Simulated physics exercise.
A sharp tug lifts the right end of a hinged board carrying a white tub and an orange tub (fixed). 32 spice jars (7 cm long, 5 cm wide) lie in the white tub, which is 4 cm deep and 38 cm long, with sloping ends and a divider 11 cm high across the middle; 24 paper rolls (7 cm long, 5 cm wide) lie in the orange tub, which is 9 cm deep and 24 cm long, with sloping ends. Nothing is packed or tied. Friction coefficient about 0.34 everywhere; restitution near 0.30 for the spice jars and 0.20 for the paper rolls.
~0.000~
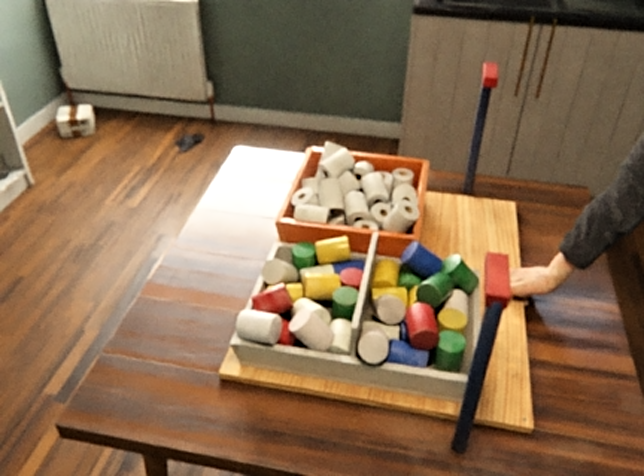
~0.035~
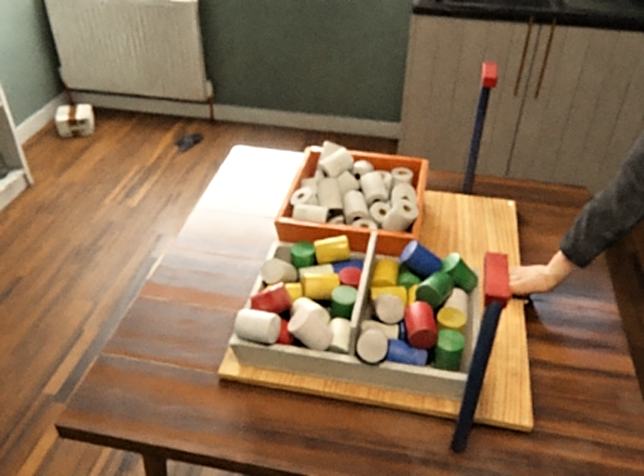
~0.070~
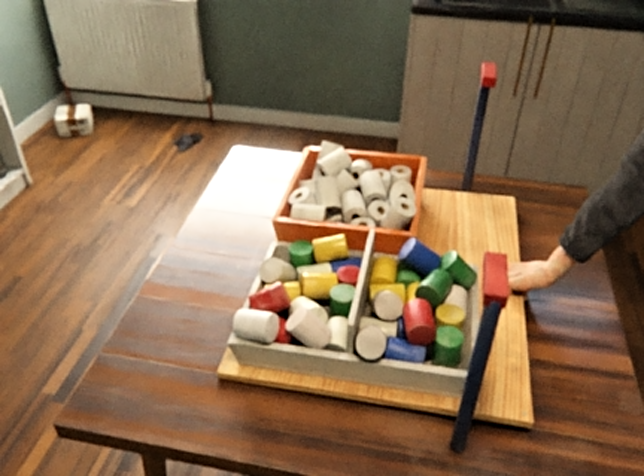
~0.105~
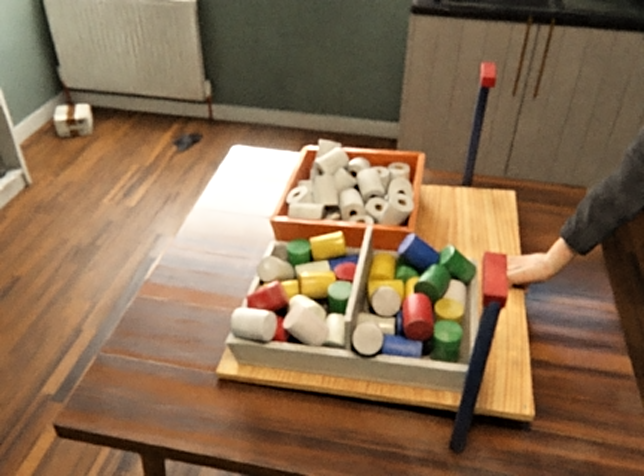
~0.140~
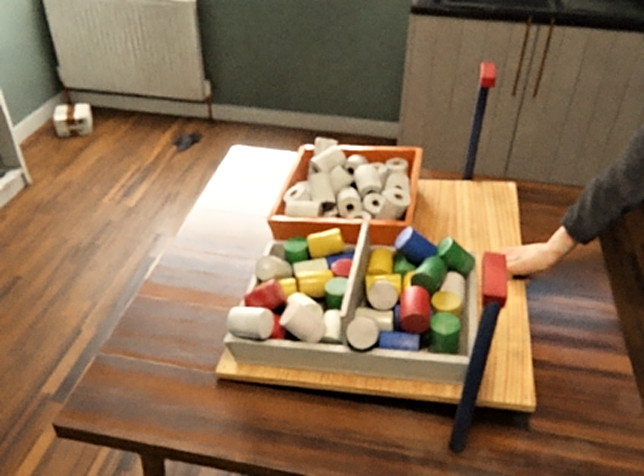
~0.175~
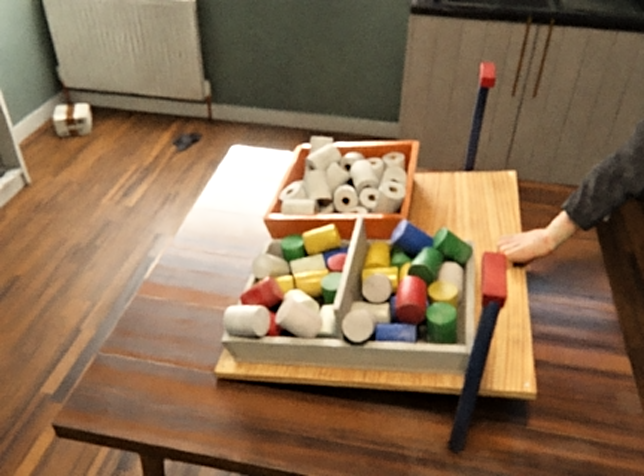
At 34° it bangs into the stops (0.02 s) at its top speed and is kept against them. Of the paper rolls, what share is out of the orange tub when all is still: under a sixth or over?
The orange tub loses under a sixth of its paper rolls.
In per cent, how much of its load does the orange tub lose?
About 10 per cent.
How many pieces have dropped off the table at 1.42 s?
About 5.
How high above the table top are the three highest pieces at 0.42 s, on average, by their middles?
Some 34 cm up.
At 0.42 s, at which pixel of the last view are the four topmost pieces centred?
Near (365, 184).
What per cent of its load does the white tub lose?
About: White tub 25 per cent.
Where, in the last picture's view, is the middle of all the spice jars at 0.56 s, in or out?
At about (287, 236).
After 0.32 s, it hits the stops.
After 0.42 s, tilt 34°; 0 of 32 out of the white tub and 0 of 24 out of the orange tub.
After 0.56 s, tilt 34°; 1 of 32 out of the white tub and 1 of 24 out of the orange tub.
After 0.82 s, tilt 34°; 7 of 32 out of the white tub and 2 of 24 out of the orange tub.
Outcome (at 1.42 s), 8 of 32 out of the white tub and 2 of 24 out of the orange tub. Asked share, 2 of 24, 8 per cent.
